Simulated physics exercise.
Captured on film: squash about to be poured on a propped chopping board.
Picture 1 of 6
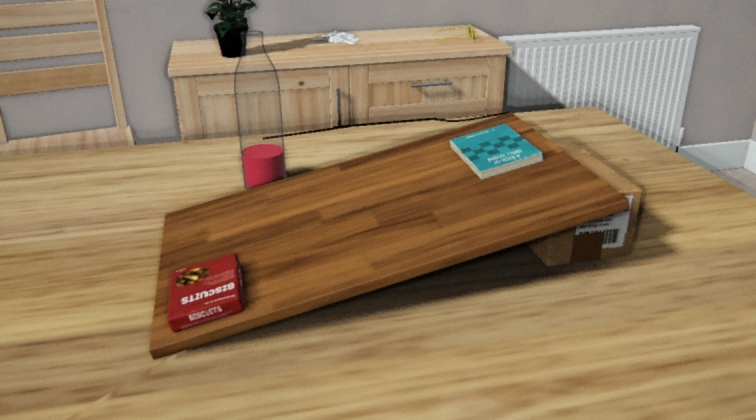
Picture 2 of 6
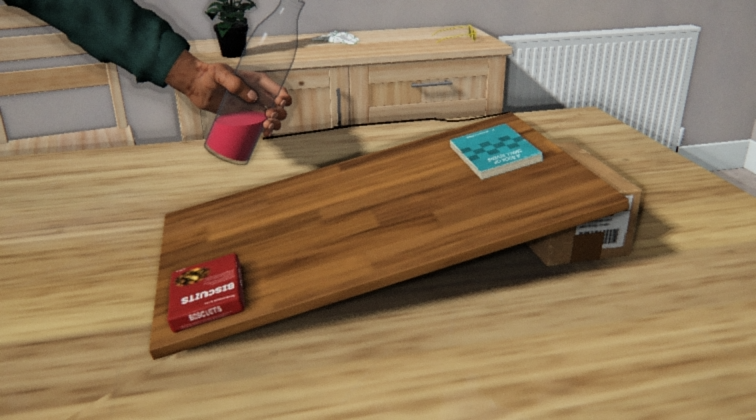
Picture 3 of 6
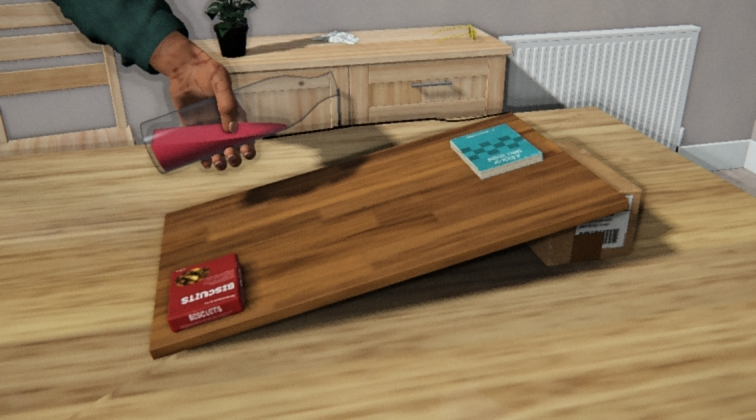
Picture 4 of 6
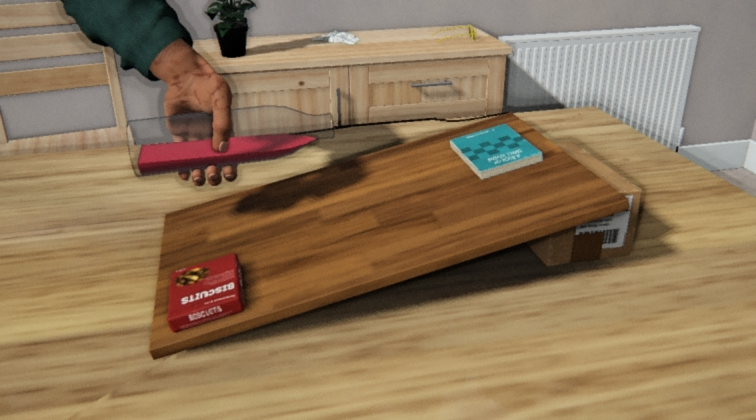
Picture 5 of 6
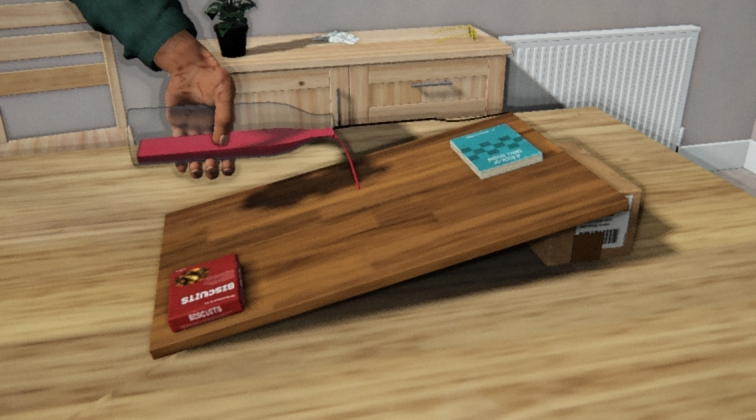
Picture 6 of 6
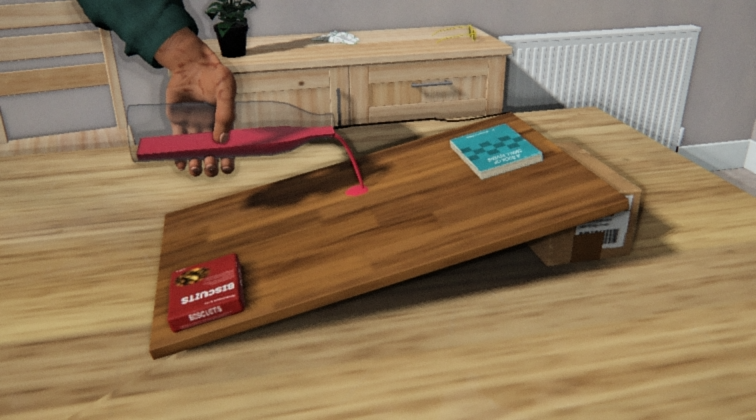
A wooden chopping board, propped on a cardboard box at its right end, slopes down to the left on a pale wooden table, seen from slightly above in a grey-walled room. A red biscuit box sits low on the board and a teal book near the top, before a sideboard and white radiator. A hand lifts a clear bottle, tilts it sideways, and pours pinkish-red squash onto the board while the camera stays still.
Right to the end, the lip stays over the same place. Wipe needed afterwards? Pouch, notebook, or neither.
Pouch: No; notebook: No.
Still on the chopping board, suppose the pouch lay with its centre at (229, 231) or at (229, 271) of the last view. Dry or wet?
Lab note - position 1: It gets touched by it; position 2: It avoids the spill.
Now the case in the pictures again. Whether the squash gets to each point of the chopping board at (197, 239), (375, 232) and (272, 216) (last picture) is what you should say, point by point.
Checking each in turn gives in the spill, out of the spill and in the spill.
A moment on, it runs down to the left; the pouch is untouched; the notebook is untouched.
Further on, it runs down to the left and off the end; the pouch is untouched; the notebook is untouched.
When it is over, it runs down to the left and off the end; the pouch is untouched; the notebook is untouched.
